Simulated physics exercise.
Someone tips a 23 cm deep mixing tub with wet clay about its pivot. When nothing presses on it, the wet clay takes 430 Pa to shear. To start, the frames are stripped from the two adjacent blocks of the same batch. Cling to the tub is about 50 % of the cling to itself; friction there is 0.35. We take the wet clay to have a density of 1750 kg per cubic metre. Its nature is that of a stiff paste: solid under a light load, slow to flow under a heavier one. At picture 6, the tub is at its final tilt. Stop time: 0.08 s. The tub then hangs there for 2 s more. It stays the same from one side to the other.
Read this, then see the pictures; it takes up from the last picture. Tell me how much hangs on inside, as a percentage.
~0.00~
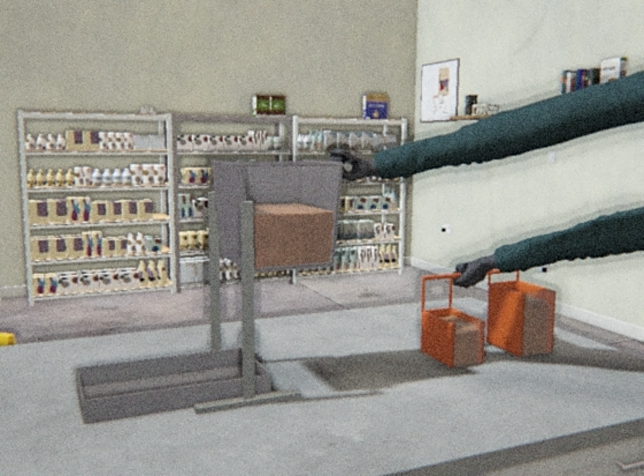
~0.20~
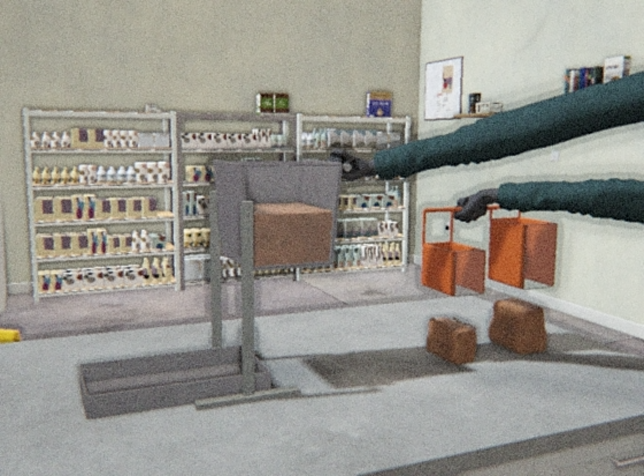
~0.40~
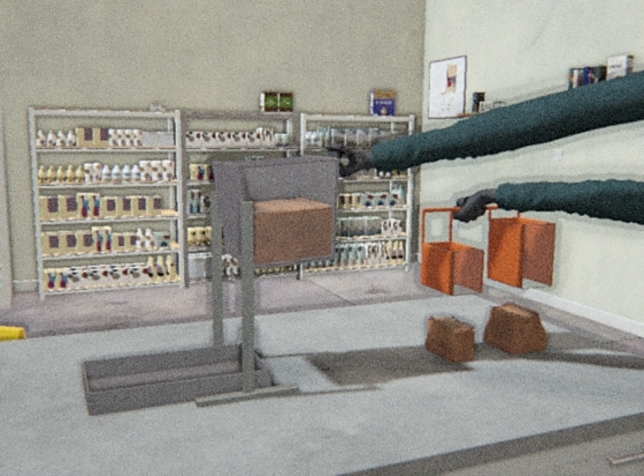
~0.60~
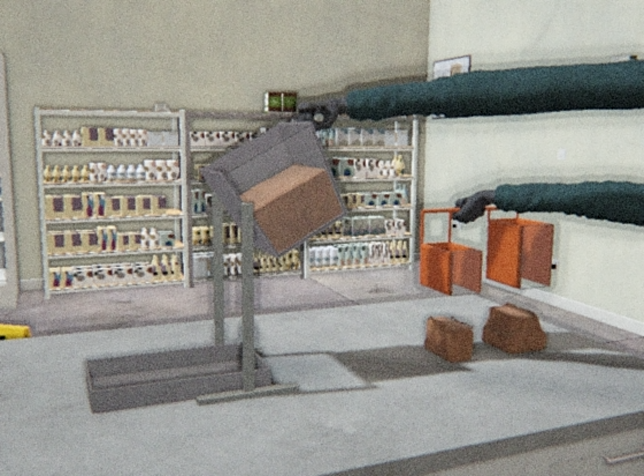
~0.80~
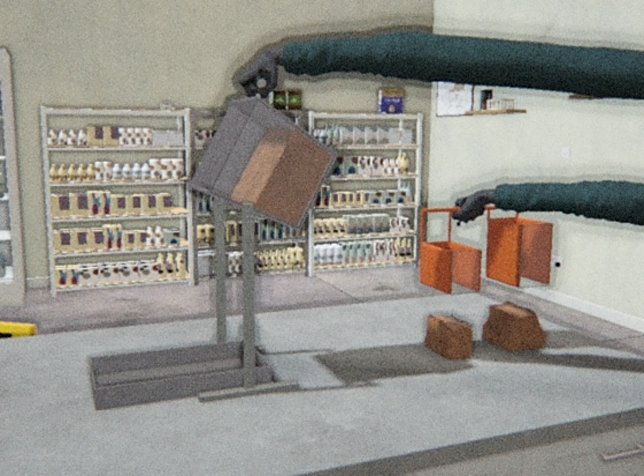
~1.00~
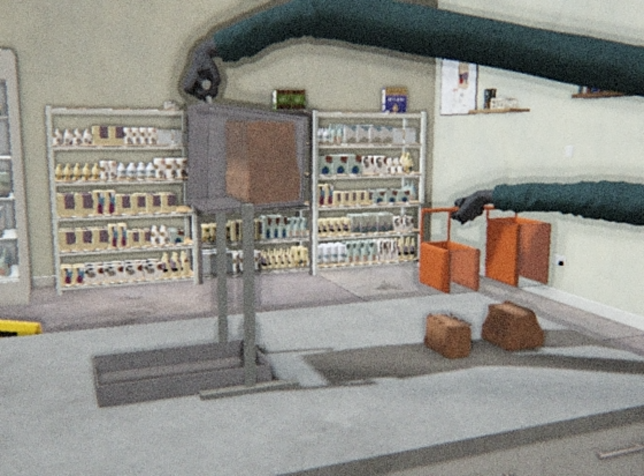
Near 77 %.
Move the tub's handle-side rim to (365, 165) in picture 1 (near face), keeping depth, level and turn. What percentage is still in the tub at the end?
About 55 per cent.
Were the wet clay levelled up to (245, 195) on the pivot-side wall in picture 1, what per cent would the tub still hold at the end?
60 %.
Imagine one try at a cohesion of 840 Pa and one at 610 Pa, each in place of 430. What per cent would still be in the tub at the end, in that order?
Expect about 100 in a hundred, then about 100 in a hundred.
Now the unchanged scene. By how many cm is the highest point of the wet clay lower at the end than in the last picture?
About 10 cm.
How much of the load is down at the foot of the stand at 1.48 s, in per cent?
At that moment, near 0 % is down.
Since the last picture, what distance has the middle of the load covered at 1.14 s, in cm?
About 5 cm.
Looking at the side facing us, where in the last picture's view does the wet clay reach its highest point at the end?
About (284, 163).
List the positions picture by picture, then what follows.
In the first frame, handle-side rim at (339, 164), tilt 0 degrees; top of the wet clay at (250, 215); blocks stand 9.5 cm, 15 cm (left to right).
In the second frame, handle-side rim at (338, 164), tilt 0 degrees; top of the wet clay at (249, 214); blocks stand 9.4 cm, 13 cm (left to right).
In the third frame, handle-side rim at (335, 160), tilt 3 degrees; top of the wet clay at (329, 207); blocks stand 9.4 cm, 11 cm (left to right).
In the fourth frame, handle-side rim at (309, 124), tilt 29 degrees; top of the wet clay at (326, 170); blocks stand 9.4 cm, 11 cm (left to right).
In the fifth frame, handle-side rim at (256, 100), tilt 62 degrees; top of the wet clay at (295, 131); blocks stand 9.4 cm, 11 cm (left to right).
In the sixth frame, handle-side rim at (207, 107), tilt 88 degrees; top of the wet clay at (262, 122); blocks stand 9.4 cm, 11 cm (left to right).
After 1.14 s, the tub is at 88 degrees and holds 100 %.
After 1.31 s, the tub is at 88 degrees and holds 90 %.
After 1.48 s, the tub is at 88 degrees and holds 79 %.
After 1.65 s, the tub is at 88 degrees and holds 77 %.
After 3.00 s, at the end, the tub is at 88 degrees and holds 77 %.
